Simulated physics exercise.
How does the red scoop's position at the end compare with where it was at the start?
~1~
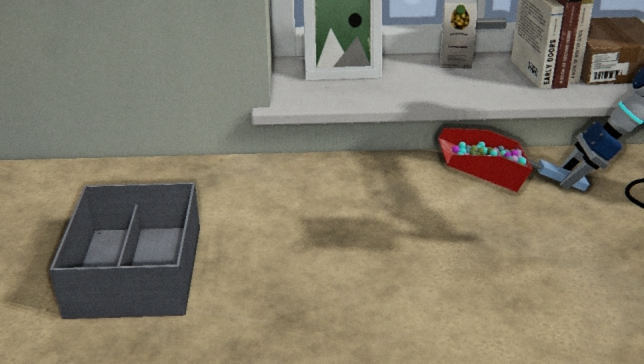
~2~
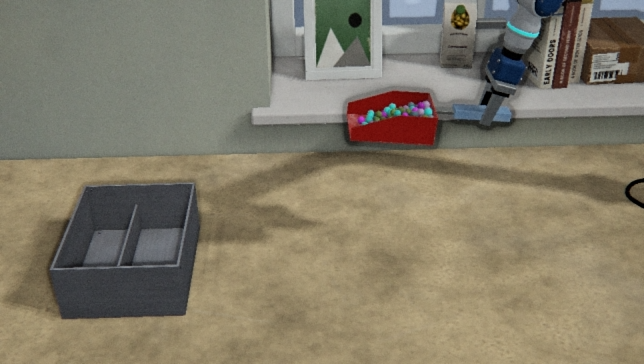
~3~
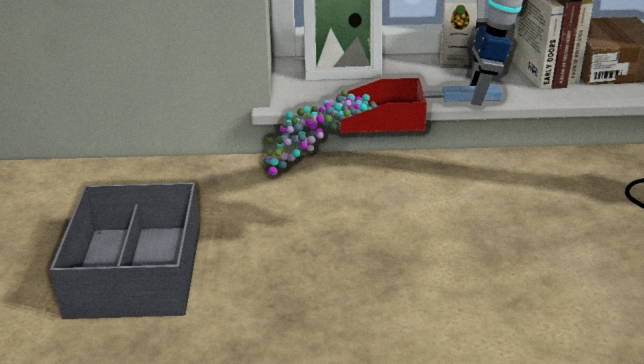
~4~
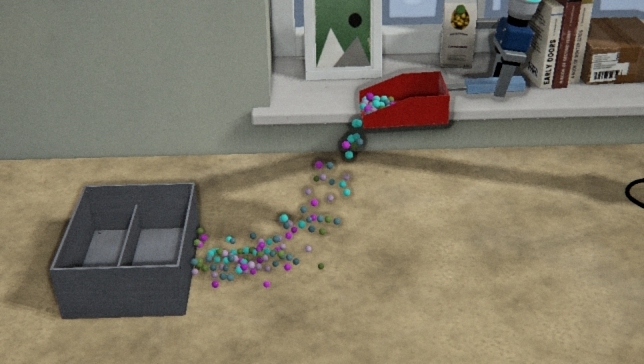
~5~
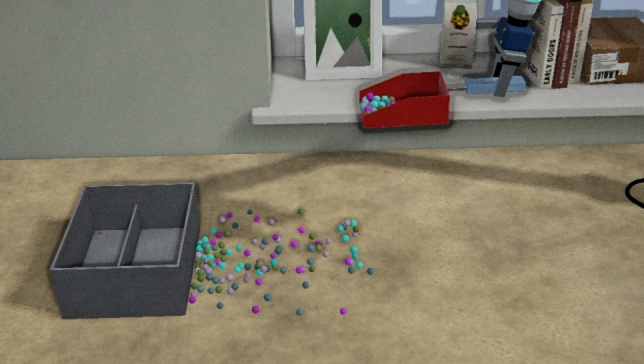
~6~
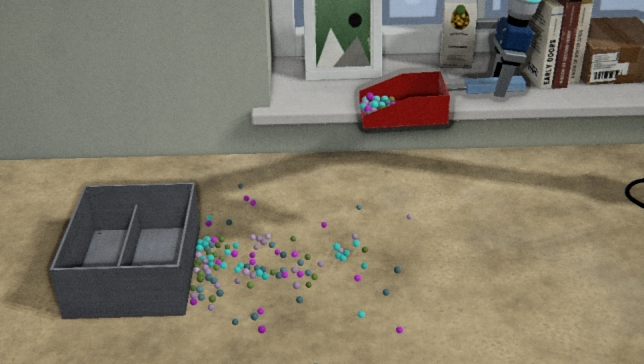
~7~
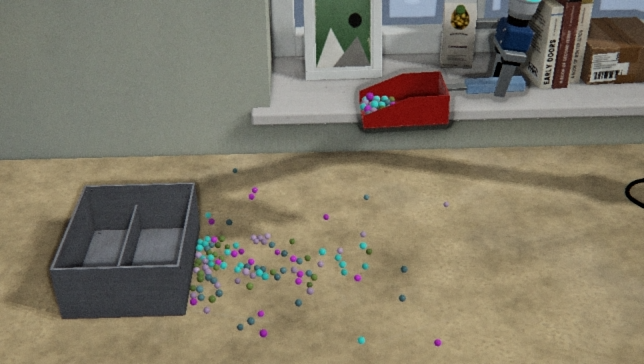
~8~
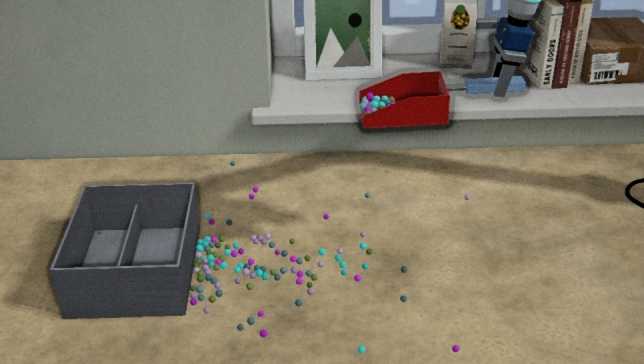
It ends up higher and further to the left, appearing against the windowsill, whereas it began lower and to the right, below the sill in the view.
